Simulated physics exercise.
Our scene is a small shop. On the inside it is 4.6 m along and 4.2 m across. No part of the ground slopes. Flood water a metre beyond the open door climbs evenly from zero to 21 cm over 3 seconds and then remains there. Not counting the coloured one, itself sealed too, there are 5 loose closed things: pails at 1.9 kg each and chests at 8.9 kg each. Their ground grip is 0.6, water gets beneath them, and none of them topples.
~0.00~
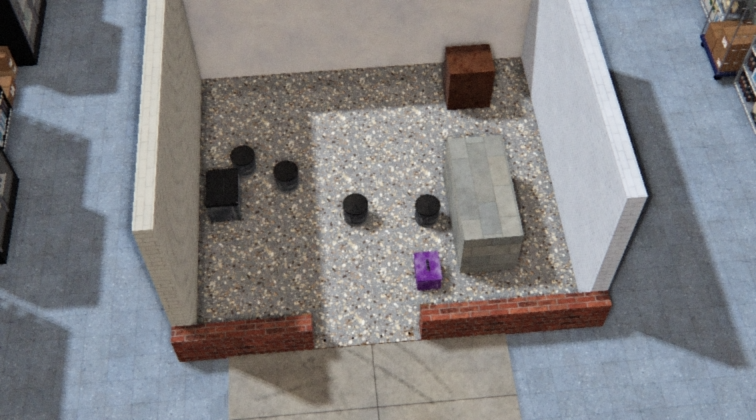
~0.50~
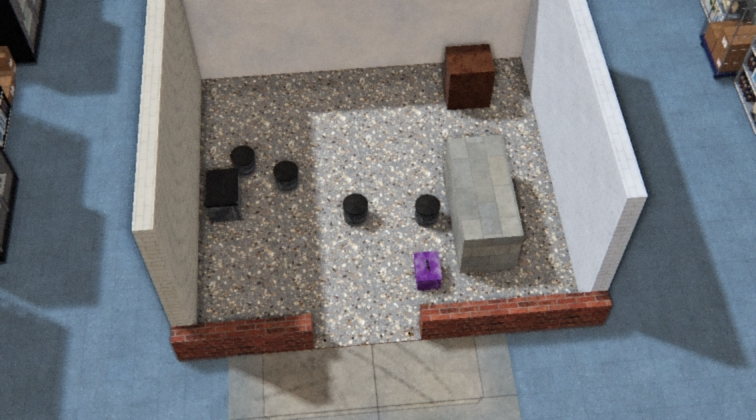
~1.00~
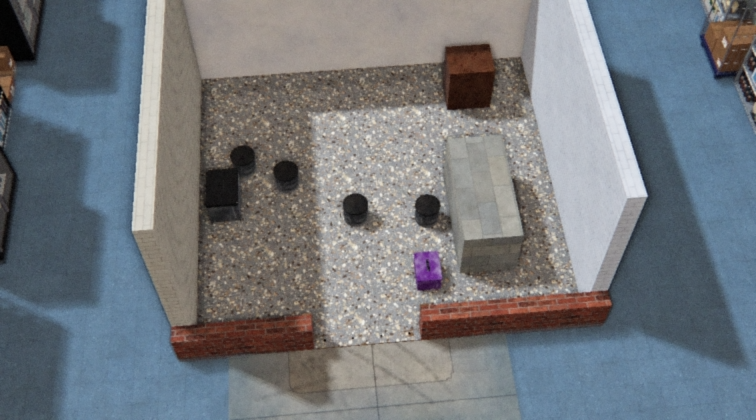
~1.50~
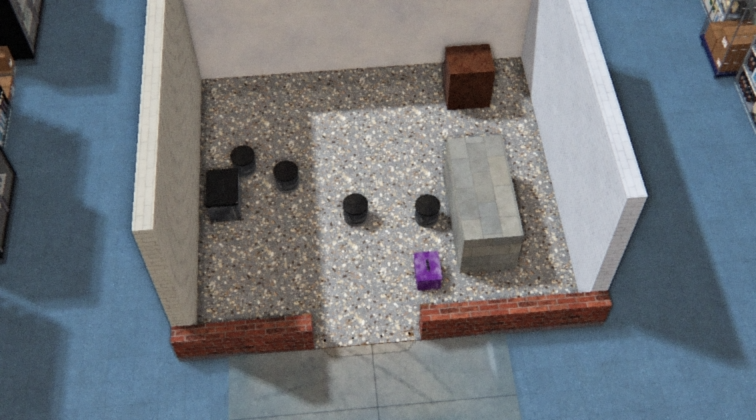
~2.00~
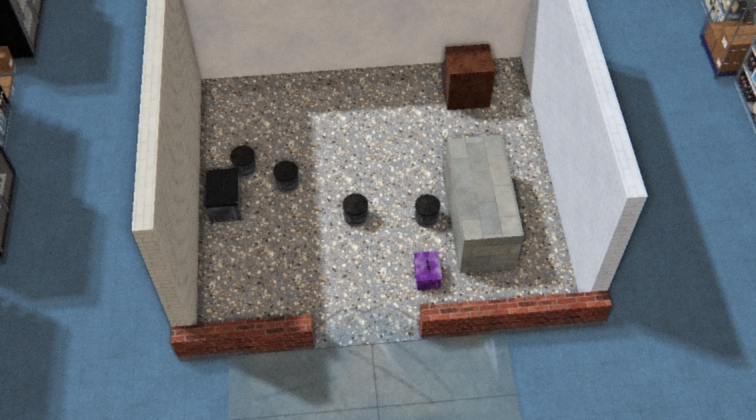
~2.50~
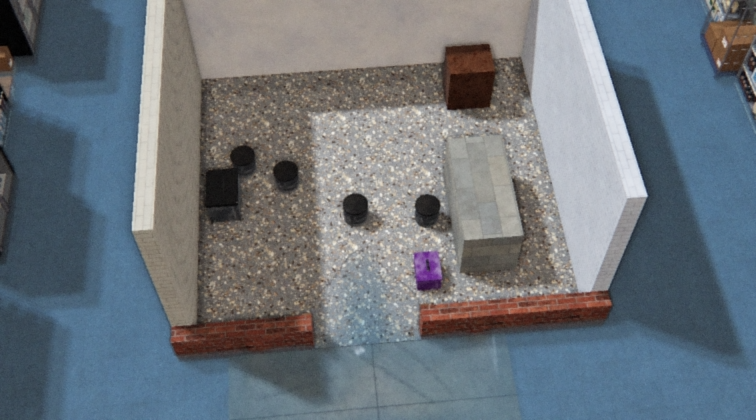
Water creeps through the front opening onto the pebbled floor while the objects stay still.
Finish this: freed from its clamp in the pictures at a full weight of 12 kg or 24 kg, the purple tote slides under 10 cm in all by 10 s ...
Even at the lighter weight.
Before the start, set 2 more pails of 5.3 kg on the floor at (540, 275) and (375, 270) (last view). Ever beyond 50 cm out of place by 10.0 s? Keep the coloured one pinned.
Note, in sequence: Not exceeded, exceeded.
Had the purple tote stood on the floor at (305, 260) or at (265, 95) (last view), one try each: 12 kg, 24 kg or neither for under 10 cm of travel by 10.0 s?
The first time the greater option is needed; the second time the greater option is needed.
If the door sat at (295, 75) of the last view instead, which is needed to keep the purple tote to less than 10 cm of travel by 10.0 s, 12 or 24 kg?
That way, only the big mass suffices.
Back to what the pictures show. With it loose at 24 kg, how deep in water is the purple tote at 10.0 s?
6 cm, roughly.
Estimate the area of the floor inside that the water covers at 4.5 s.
Roughly 10.0 m2 of it is wet.
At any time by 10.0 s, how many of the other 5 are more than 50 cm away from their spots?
I get 5.
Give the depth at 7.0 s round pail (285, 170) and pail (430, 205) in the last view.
Depth approx. 13 cm / 9 cm.
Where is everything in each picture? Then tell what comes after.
The first picture shows the purple tote at (428, 266), on the bottom; 0.0 m2 under water; 0 of 6 have shifted.
The second picture shows the purple tote at (428, 266) rests on the ground; water covers 0.0 m2; 0 of 6 have shifted.
The third picture shows the purple tote at (428, 266), on the bottom; water covers 0.0 m2; 0 of 6 have shifted.
The fourth picture shows the purple tote at (428, 266) rests on the ground; 0.0 m2 under water; 0 of 6 have shifted.
The fifth picture shows the purple tote at (428, 266), on the bottom; water covers 0.2 m2; 0 of 6 have shifted.
The sixth picture shows the purple tote at (428, 266), on the bottom; 0.9 m2 under water; 0 of 6 have shifted.
After 3.5 s the purple tote would be 0 cm from its start with 12 kg and 0 cm from its start with 24 kg; 4 cm of water round it then.
After 4.5 s the purple tote would be 3 cm from its start with 12 kg and 0 cm from its start with 24 kg; 5 cm of water round it then.
After 7.0 s the purple tote would be 3 cm from its start with 12 kg and 0 cm from its start with 24 kg; 6 cm of water round it then.
After 10.0 s the purple tote would be 3 cm from its start with 12 kg and 0 cm from its start with 24 kg; 6 cm of water round it then.
